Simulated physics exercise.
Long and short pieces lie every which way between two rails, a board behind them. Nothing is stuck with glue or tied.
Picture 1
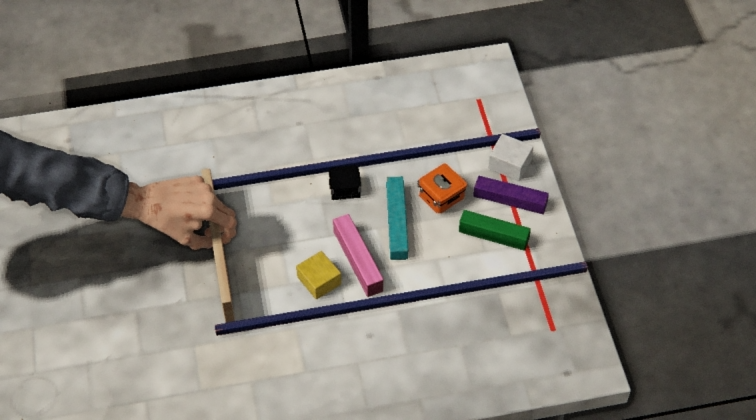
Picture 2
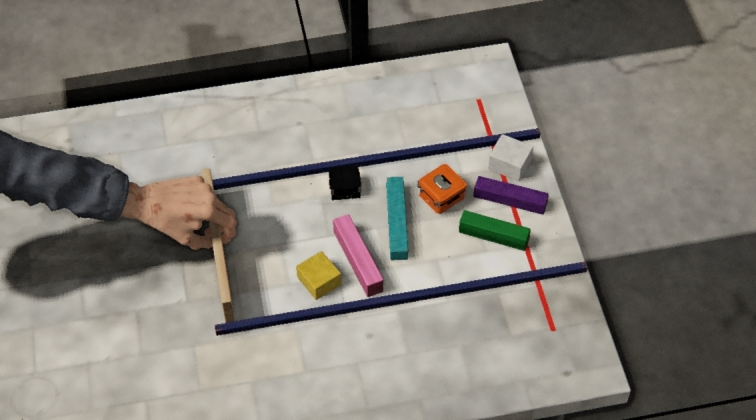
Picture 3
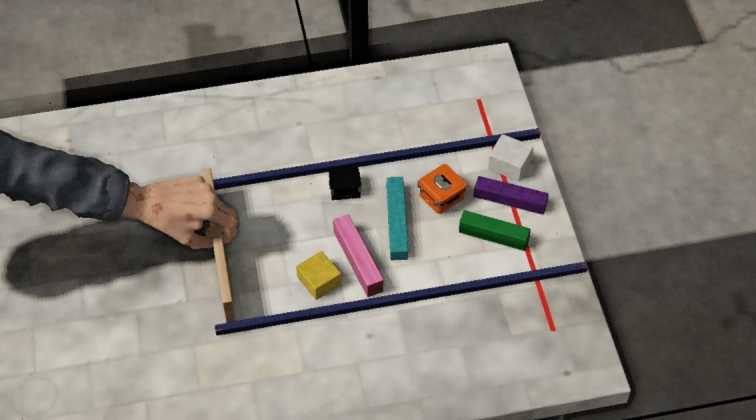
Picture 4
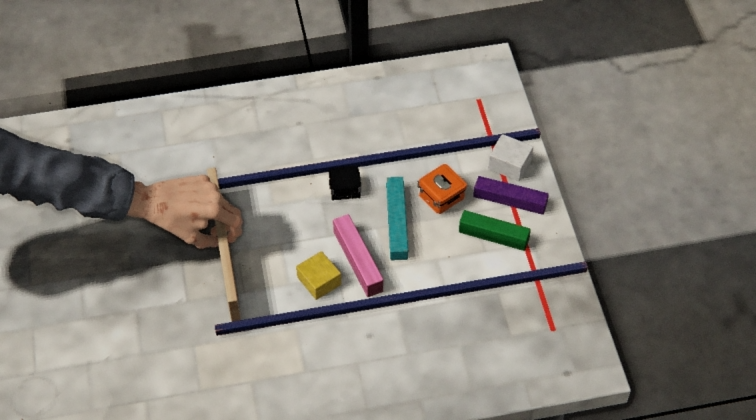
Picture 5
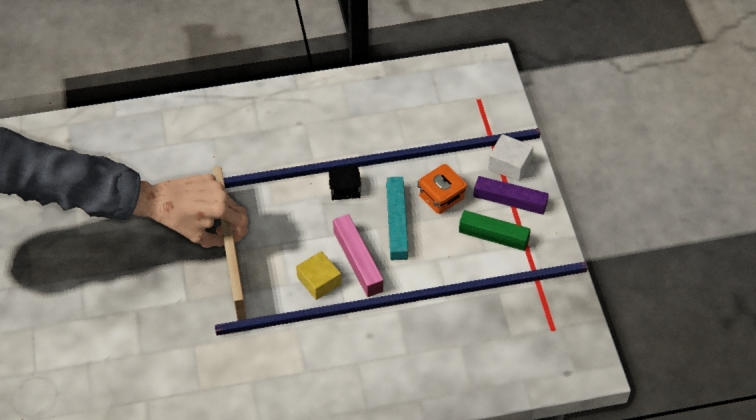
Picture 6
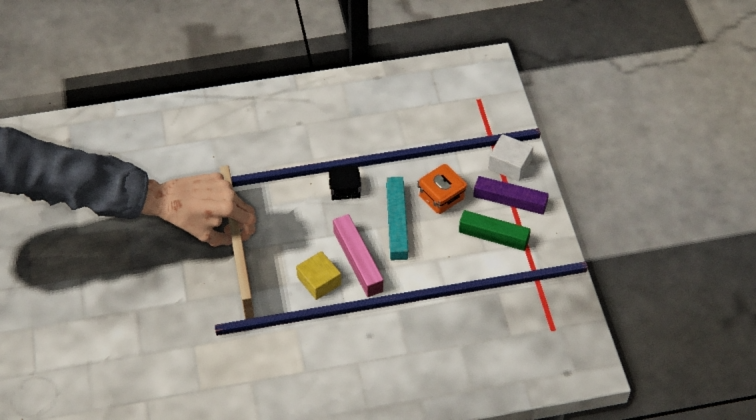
A hand in a dark sleeve slides an upright wooden board slowly and slightly to the right between two dark blue rails on a pale tiled slab, seen from above at an angle. Ahead of it lie yellow, pink, black, turquoise and orange pieces, with white, purple and green ones near a red line at right. Those pieces stay still, untouched by the board, and the view stays fixed.
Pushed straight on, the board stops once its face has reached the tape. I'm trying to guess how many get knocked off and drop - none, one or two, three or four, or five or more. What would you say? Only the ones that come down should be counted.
So the push knocks three or four off, going by the tape.
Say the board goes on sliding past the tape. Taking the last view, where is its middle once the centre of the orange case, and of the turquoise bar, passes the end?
The middle is at (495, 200) when it's the orange case, and at (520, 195) when it's the turquoise bar.
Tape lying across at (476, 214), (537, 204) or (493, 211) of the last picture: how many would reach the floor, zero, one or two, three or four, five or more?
Result per tape, as listed: One or two; 5 or more; either one or two.
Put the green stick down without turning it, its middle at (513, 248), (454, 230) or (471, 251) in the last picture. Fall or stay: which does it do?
Spot by spot, it slips away; slips away; slips away.
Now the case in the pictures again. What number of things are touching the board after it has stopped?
Well, it touches 3.
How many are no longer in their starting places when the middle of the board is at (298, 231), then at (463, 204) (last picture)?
Respectively 1 and 8.
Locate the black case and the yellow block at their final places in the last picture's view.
Black case at about (513, 155), yellow block at about (543, 244).
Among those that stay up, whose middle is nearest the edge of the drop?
That's the turquoise bar.
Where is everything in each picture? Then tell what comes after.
White block (511, 157); purple bar (511, 195); green stick (494, 230); board (218, 244); tape (514, 208), in the first frame.
Purple bar (511, 195); black case (345, 183), in the second frame.
Green stick (494, 230); yellow block (319, 275), in the third frame.
White block (511, 158); pink stick (358, 255), in the fourth frame.
Purple bar (511, 195); turquoise bar (397, 218), in the fifth frame.
White block (511, 158); purple bar (511, 195); green stick (494, 230); board (237, 241); tape (514, 208), in the sixth frame.
A little later, none off yet; white block at rest near (511, 158); purple bar at rest near (511, 195); green stick at rest near (494, 230).
When it is over, the number that fall off is three or four; down, orange case, green stick, purple bar and white block.
